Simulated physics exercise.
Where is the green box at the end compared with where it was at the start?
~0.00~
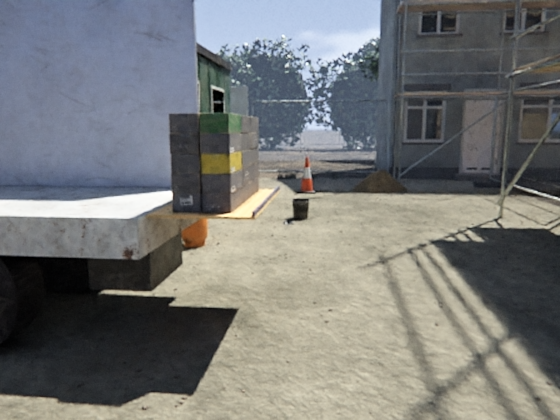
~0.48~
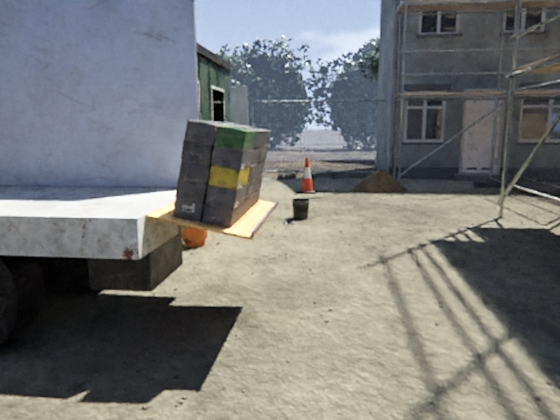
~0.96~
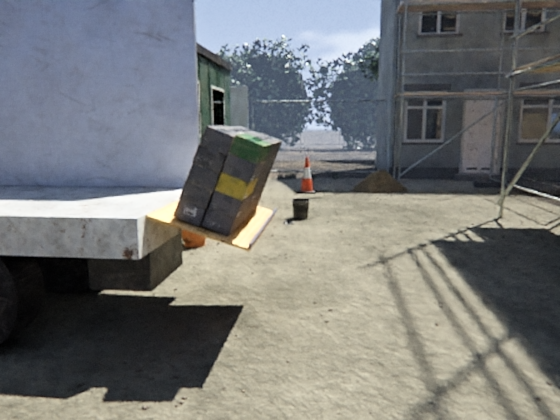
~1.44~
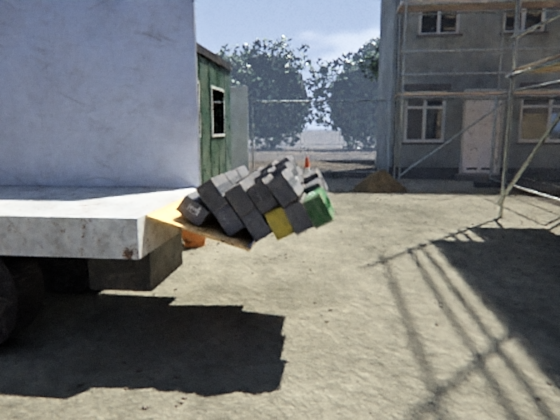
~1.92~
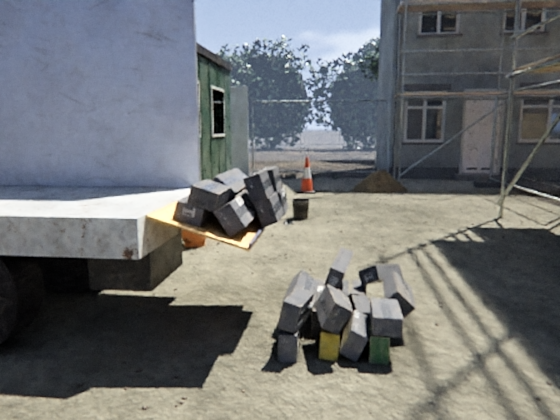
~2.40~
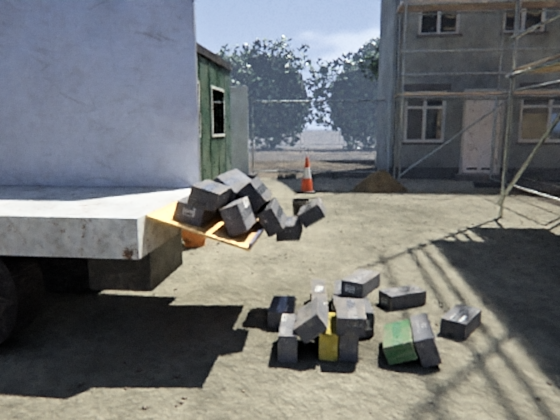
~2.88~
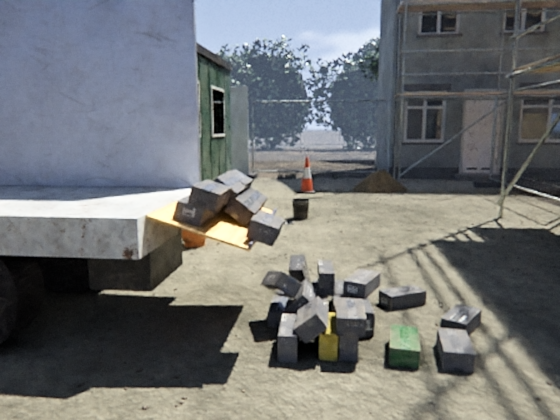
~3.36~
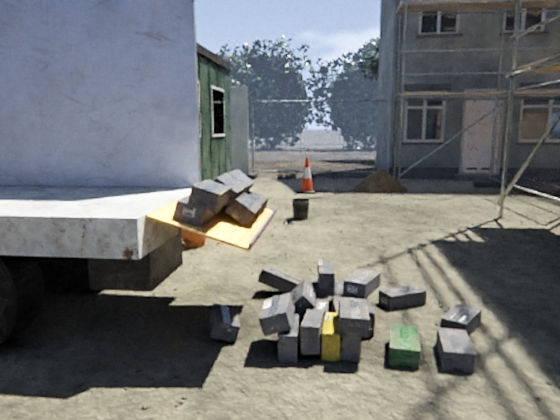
At the start it is at the top of the stack on the lorry's platform, and at the end it lies on the ground, lower and further to the right, among the spilled boxes.
